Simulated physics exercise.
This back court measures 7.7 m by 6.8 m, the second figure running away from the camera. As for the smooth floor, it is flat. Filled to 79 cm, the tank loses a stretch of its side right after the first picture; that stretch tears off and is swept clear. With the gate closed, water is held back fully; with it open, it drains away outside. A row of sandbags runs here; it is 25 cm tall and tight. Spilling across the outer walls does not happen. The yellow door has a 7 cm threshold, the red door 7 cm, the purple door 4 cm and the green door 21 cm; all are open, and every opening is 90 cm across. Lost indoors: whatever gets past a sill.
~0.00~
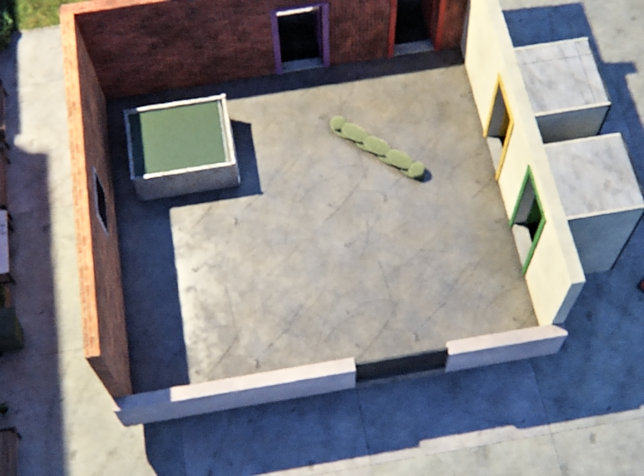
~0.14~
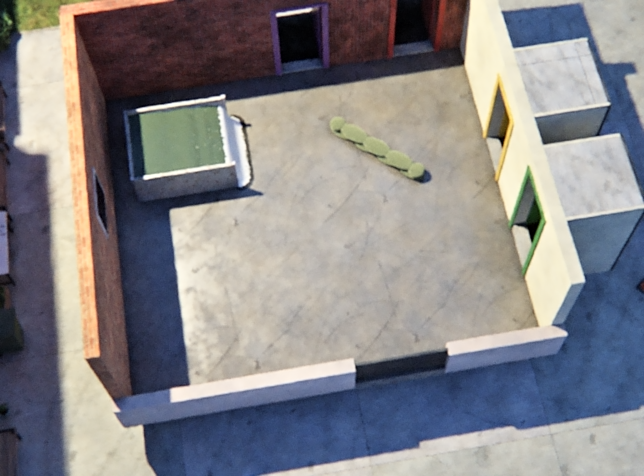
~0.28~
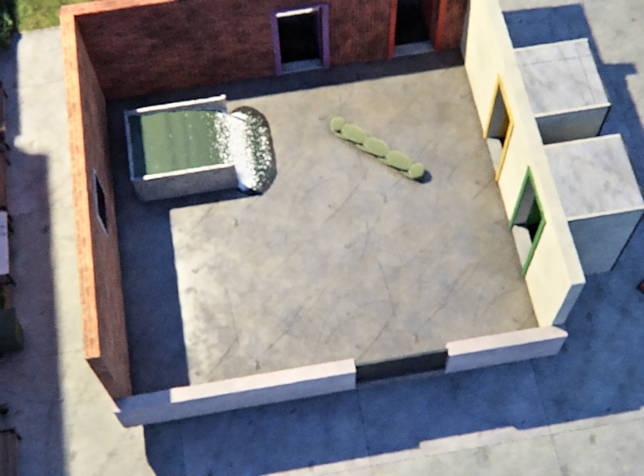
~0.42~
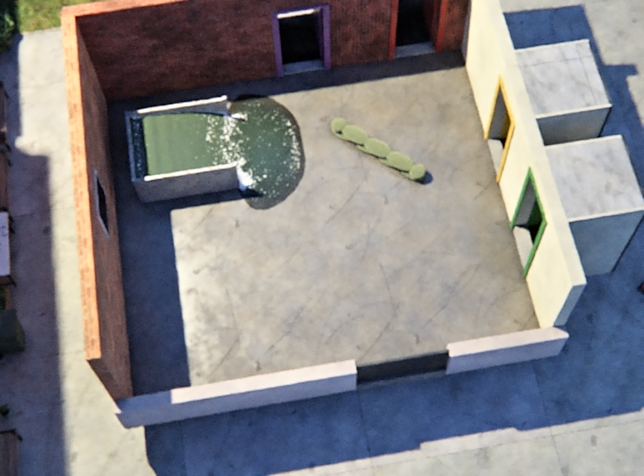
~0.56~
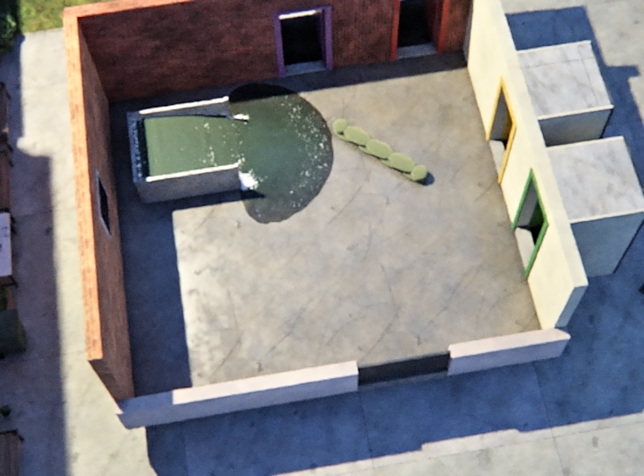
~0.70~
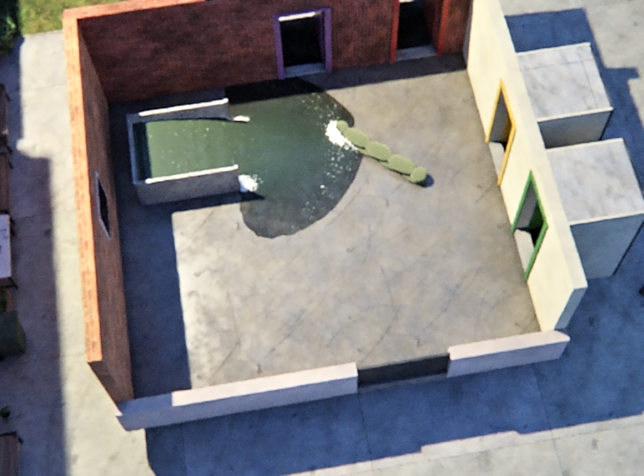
Green water sits still in a walled tank at the upper left of a paved court, until the tank's right side gives way. It pours out white and foaming, then fans rightward across the floor in a dark, rounded sheet, reaching the brick back wall and splashing against the near end of the green sandbag row.
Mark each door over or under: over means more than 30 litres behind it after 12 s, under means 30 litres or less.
Yellow door under, red door over, purple door over, green door under.
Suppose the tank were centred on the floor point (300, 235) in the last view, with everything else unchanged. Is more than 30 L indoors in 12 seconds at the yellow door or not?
Yellow: Too much.
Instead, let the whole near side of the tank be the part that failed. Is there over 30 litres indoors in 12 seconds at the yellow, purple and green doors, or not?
Yellow: Within the limit; purple: Within the limit; green: Within the limit.
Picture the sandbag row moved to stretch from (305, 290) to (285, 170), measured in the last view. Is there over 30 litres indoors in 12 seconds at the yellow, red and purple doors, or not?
Doors: Yellow exceeds / red exceeds / purple exceeds.
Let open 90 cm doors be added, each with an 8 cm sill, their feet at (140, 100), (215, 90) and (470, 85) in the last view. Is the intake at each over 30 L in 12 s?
Per doorway, in order: Insufficient / insufficient / sufficient.
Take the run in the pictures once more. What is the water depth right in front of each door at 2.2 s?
Centimetres: Yellow 0 / red 14 / purple 10 / green 14.
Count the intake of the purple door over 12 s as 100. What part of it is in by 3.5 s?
By then it's near 80% of the total.
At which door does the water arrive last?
It's the yellow door.
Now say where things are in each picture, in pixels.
In the first picture, still water, 79 cm deep, in the tank at (179, 139).
In the second picture, the front is at (230, 118), 0.9 m from the gap at (230, 146); 0.4 m2 of floor is under water; 79 cm left at the back of the tank.
In the third picture, water pours out at (230, 147) and has run 1.1 m, to (249, 110); typically 13 cm deep outside, 79 cm at the tank's back.
In the fourth picture, water pours out at (231, 149) and has run 1.5 m, to (279, 107); typically 10 cm deep outside, 72 cm at the tank's back.
In the fifth picture, the front is at (320, 119), 2.0 m from the gap at (233, 150); 4.7 m2 of floor is under water; 66 cm left at the back of the tank.
In the sixth picture, the front is at (359, 153), 2.6 m from the gap at (232, 152); 6.8 m2 of floor is under water; 67 cm left at the back of the tank.
After 1.4 s water covers 30 % of the floor and is deepest (32 cm) near (343, 147); yellow door not reached, red door not reached, purple door 9 cm at the sill, 6 L in, green door not reached.
After 2.2 s water covers 45 % of the floor and is deepest (41 cm) near (460, 56); yellow door not reached, red door 14 cm at the sill, 9 L in, purple door 10 cm at the sill, 39 L in, green door 14 cm at the sill, 0 L in.
After 3.5 s water covers 50 % of the floor and is deepest (36 cm) near (541, 344); yellow door 8 cm at the sill, 0 L in, red door 11 cm at the sill, 29 L in, purple door 7 cm at the sill, 70 L in, green door 16 cm at the sill, 0 L in.
After 7.0 s water covers 75 % of the floor and is deepest (14 cm) near (441, 297); yellow door 4 cm at the sill, 2 L in, red door 7 cm at the sill, 56 L in, purple door 4 cm at the sill, 84 L in, green door 12 cm at the sill, 0 L in.
After 12.0 s water covers 95 % of the floor and is deepest (10 cm) near (118, 213); yellow door 6 cm at the sill, 3 L in, red door 3 cm at the sill, 56 L in, purple door 3 cm at the sill, 85 L in, green door 5 cm at the sill, 0 L in.
